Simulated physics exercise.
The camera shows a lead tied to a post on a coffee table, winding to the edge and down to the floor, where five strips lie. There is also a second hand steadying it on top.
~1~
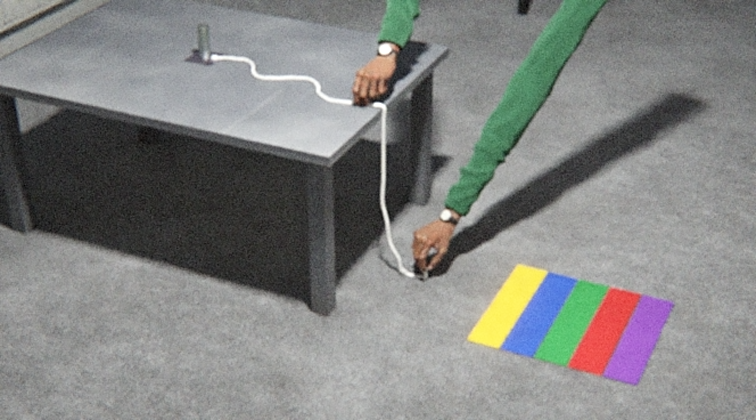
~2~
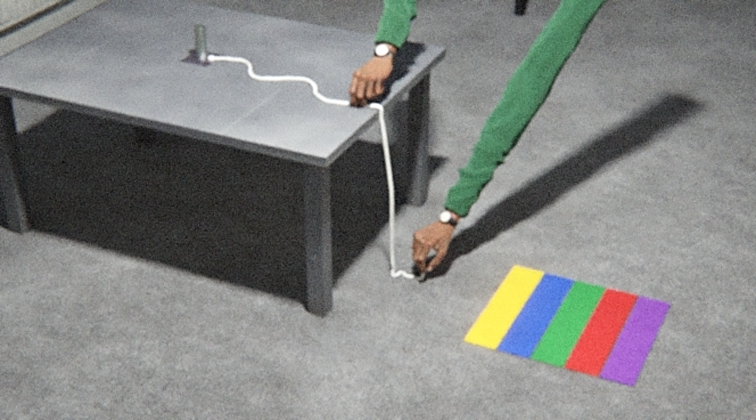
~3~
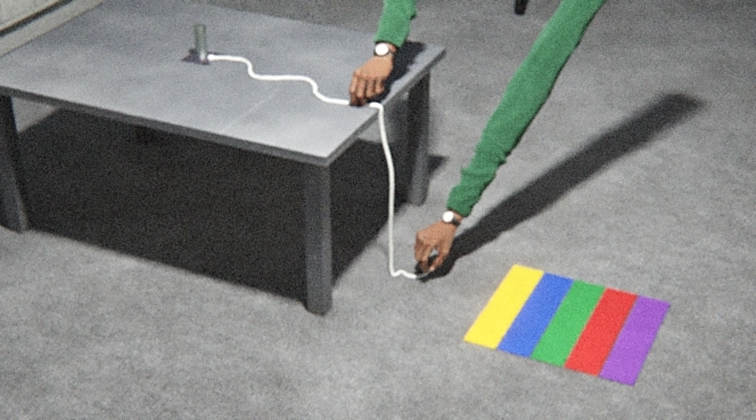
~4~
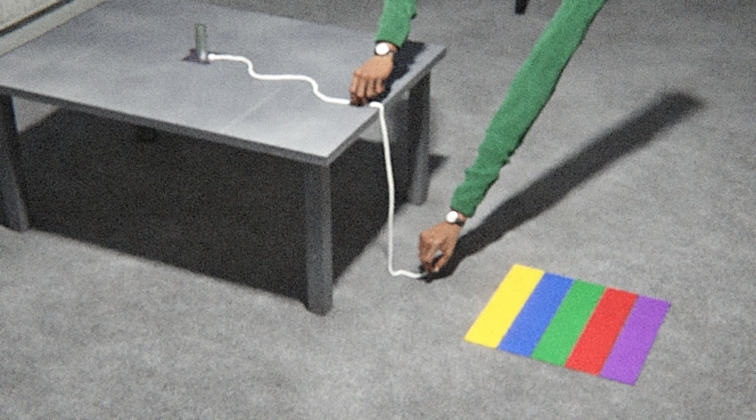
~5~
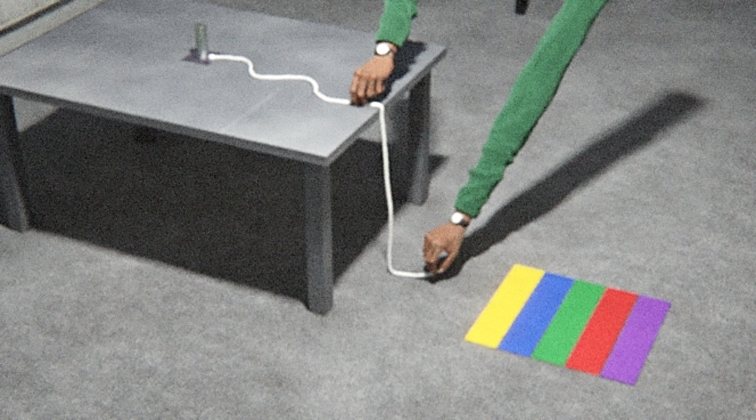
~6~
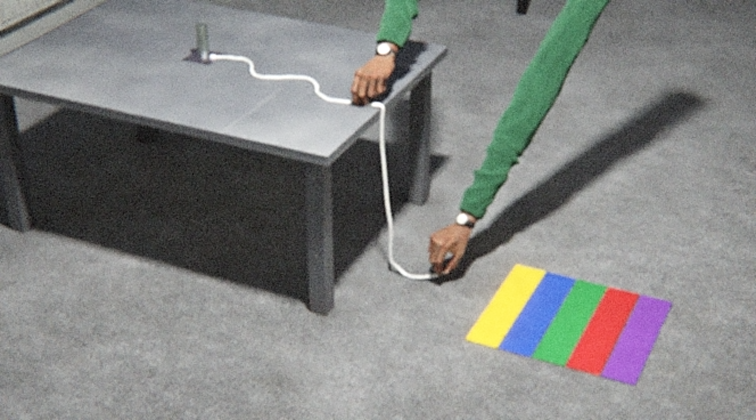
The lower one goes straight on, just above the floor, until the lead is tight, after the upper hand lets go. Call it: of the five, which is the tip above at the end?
The green strip.
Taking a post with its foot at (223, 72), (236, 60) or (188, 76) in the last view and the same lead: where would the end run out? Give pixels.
Places per try: (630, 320); (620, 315); (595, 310).
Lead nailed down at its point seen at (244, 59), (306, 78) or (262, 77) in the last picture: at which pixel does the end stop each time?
Estimated spots in sequence: (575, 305), (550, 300), (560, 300).
Soon after, end near (509, 289); over yellow.
After that, end near (552, 299); over blue.
At the stop, end near (578, 306); over green. It gets as far as the green strip.
